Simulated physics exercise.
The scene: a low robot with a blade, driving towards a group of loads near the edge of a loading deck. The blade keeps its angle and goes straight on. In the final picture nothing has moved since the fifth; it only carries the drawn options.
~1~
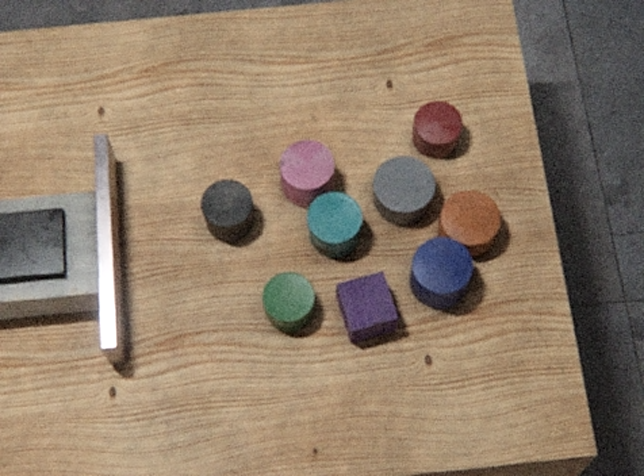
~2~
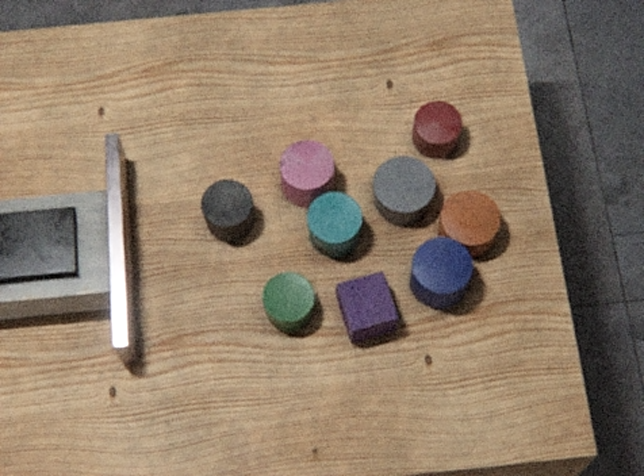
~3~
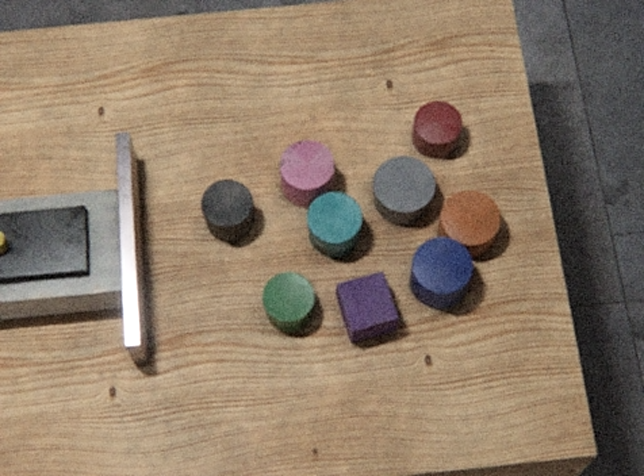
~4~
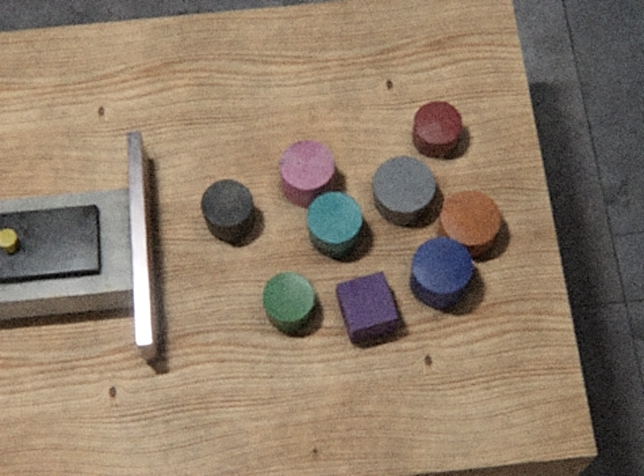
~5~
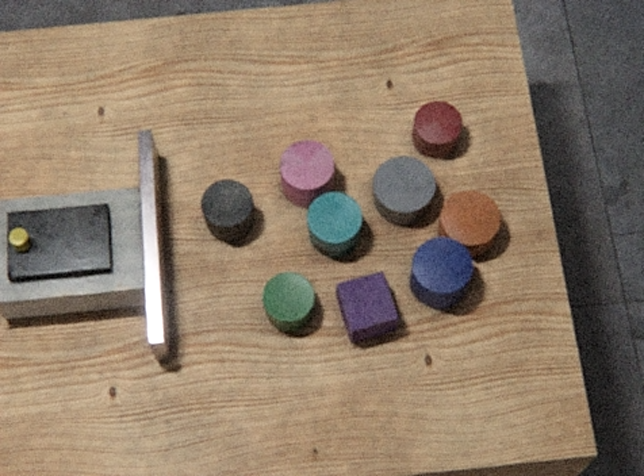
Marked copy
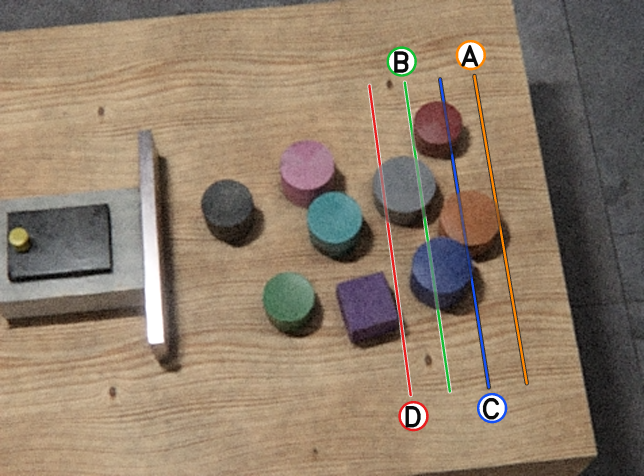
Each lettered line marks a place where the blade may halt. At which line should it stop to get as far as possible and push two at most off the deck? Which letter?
No third one falls up to C.
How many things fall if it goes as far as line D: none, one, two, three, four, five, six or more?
The count is none.
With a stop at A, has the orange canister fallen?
Yes.
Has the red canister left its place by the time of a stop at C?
Yes.
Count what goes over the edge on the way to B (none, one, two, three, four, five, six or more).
By then, none.
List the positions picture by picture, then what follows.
In the first frame, pink canister (307, 174); green pail (289, 303); grey pail (403, 191).
In the second frame, robot (32, 244); black pail (228, 211).
In the third frame, robot (44, 243); purple crate (367, 307).
In the fourth frame, robot (56, 242); red canister (436, 130).
In the fifth frame, robot (67, 241); pink canister (307, 174); green pail (289, 303); grey pail (403, 191).
On the marked copy, A at (499, 222); B at (426, 229); C at (463, 225); D at (389, 233).
With C. Early on, robot (181, 230); green pail (305, 301); pink canister (325, 167).
Further on, robot (295, 219); orange canister (483, 225); blue canister (471, 279).
At the end, robot (381, 210); orange canister (547, 220); blue canister (555, 273); none fallen.
As for the rest, A drops three; B is within the limit but short; D is within the limit but short.
